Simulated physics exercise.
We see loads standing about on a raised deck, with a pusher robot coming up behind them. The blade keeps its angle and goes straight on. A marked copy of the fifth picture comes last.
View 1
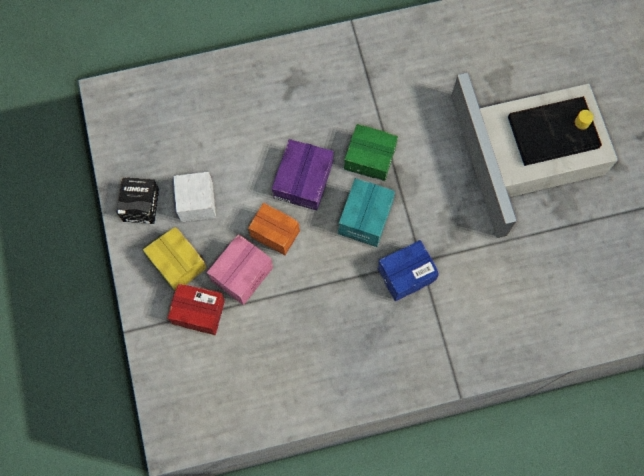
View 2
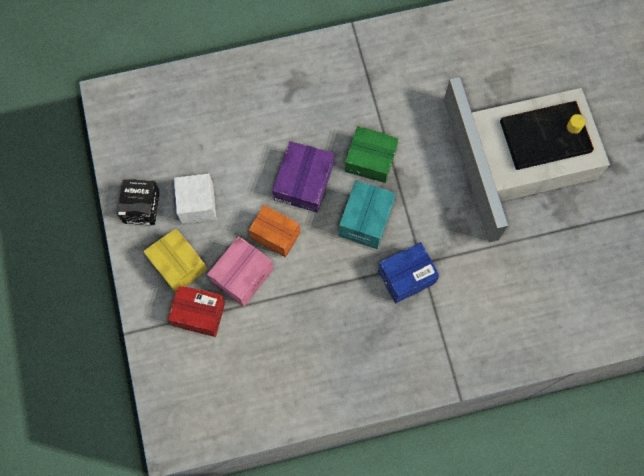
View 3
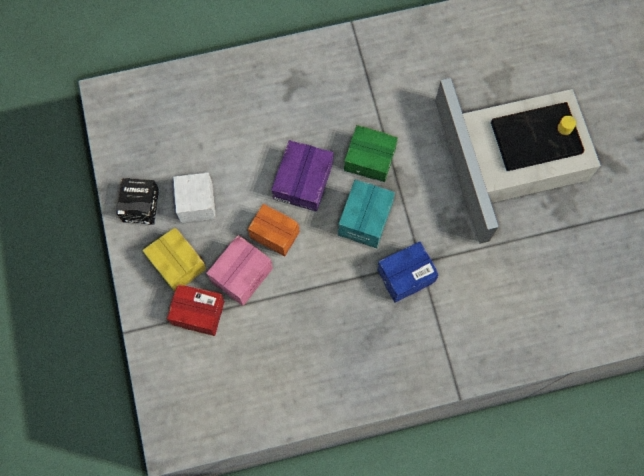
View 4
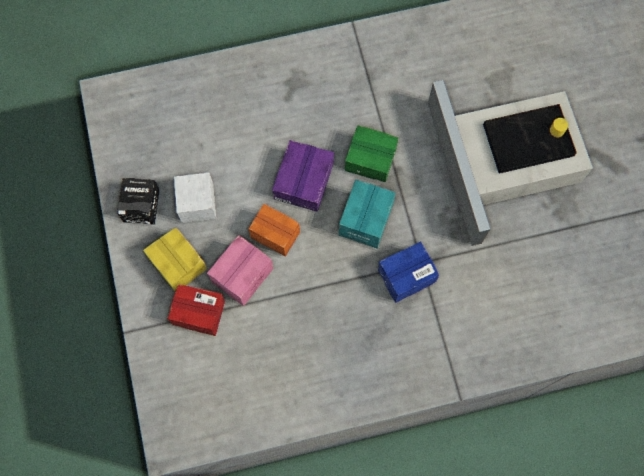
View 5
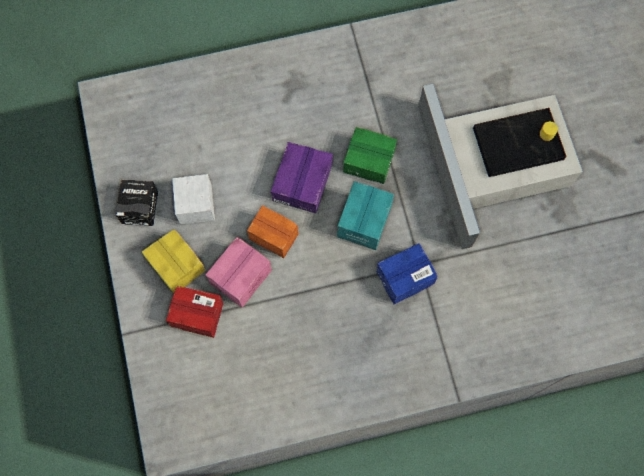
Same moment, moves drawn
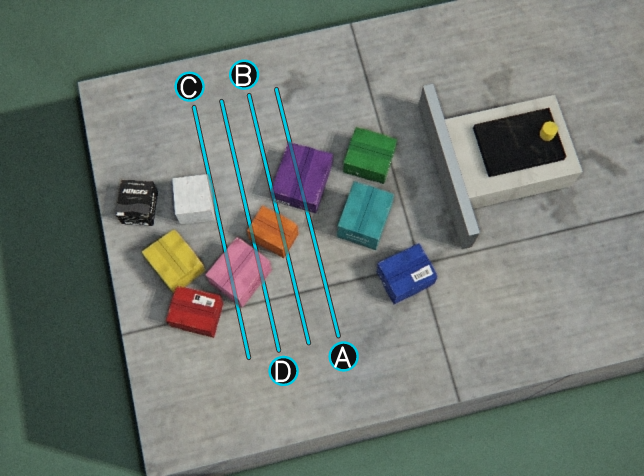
A pusher robot with a wide gray blade crept slowly left across a raised gray deck toward a scattered group of colorful boxes, which all stayed still while a gap remained between them and the blade.
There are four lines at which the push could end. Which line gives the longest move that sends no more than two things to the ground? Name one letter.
Stop at C.
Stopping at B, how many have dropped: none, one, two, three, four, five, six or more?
The count is none.
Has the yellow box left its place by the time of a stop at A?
No.
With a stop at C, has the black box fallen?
Yes.
On the marked copy, A at (306, 207); B at (278, 214); C at (220, 227); D at (249, 220).
With C. Early on, robot (431, 162); blue parcel (385, 290); purple box (287, 180).
Further on, robot (348, 181); black box (131, 204); white crate (166, 207).
At the end, robot (285, 195); black box over the edge; white crate (104, 221); one fallen.
As for the rest, A is within the limit but short; B is within the limit but short; D is within the limit but short.
